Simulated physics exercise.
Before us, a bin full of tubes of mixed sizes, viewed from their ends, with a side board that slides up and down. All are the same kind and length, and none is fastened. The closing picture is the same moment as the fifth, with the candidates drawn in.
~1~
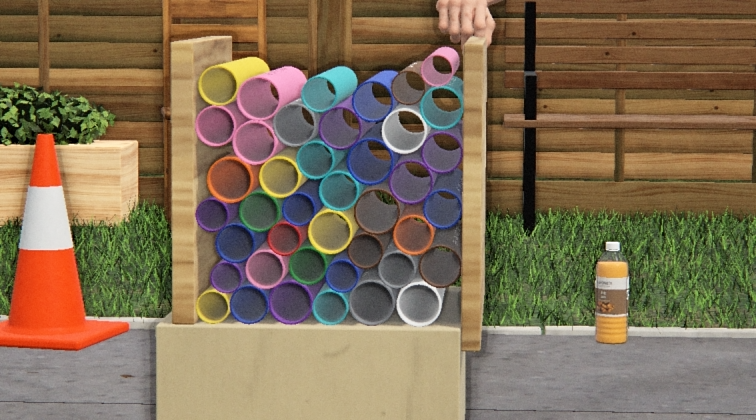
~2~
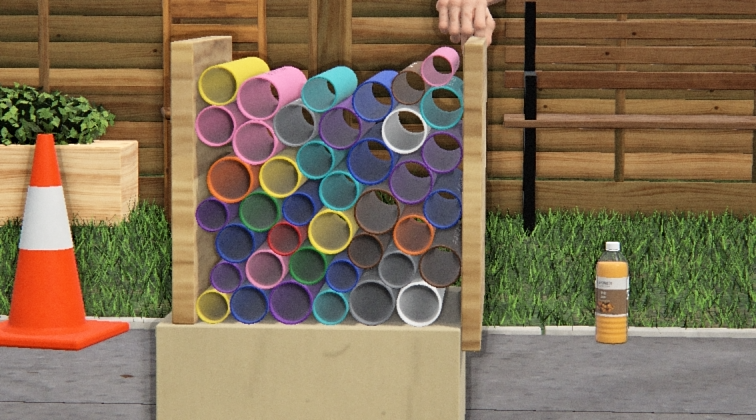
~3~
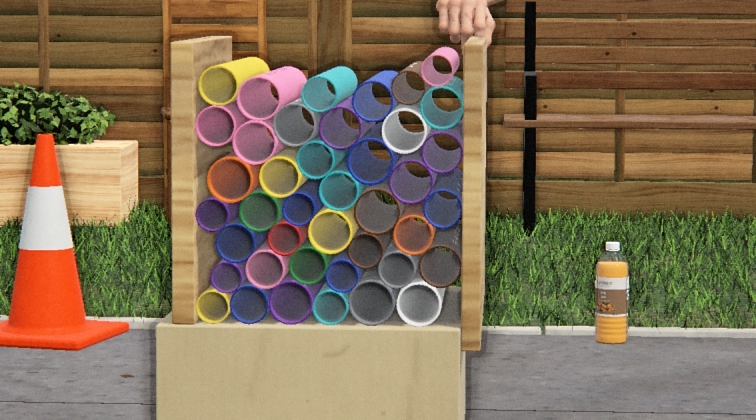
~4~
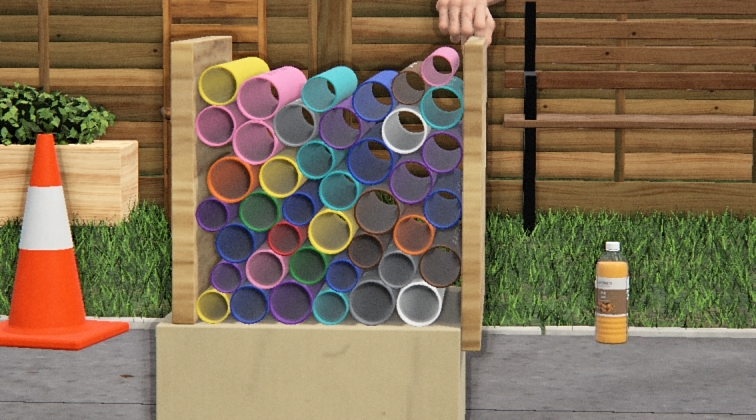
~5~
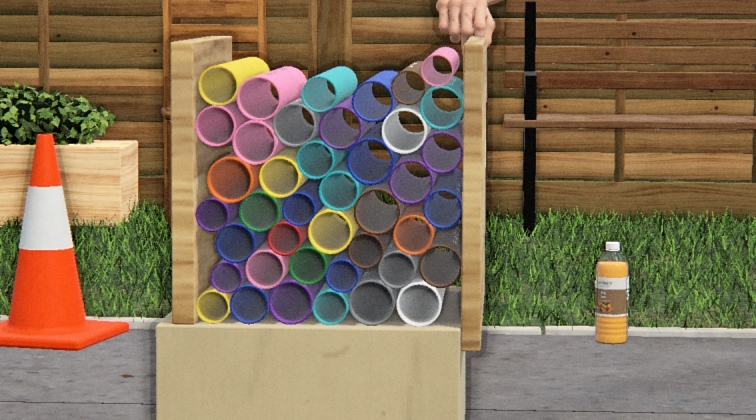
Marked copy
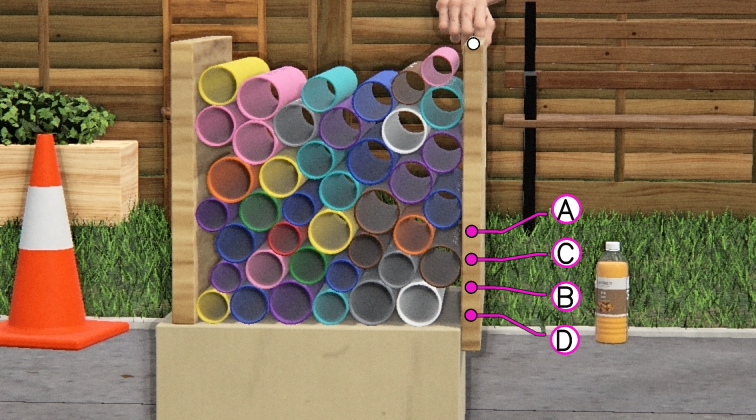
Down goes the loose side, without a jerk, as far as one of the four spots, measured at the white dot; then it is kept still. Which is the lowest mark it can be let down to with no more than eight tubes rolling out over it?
Stop at A.
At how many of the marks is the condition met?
One of them.
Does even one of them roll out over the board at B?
Yes.
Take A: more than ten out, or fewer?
Fewer than ten.
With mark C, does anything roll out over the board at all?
Yes.
On the marked copy, A at (472, 231); B at (472, 287); C at (472, 260); D at (471, 315); the white dot at (474, 44).
Following A. Soon after the start, top of the board (463, 125).
Later, top of the board (462, 217).
In the end, top of the board (462, 230), six out over the board.
As for the rest, B more than eight out over the board; C more than eight out over the board; D more than eight out over the board.
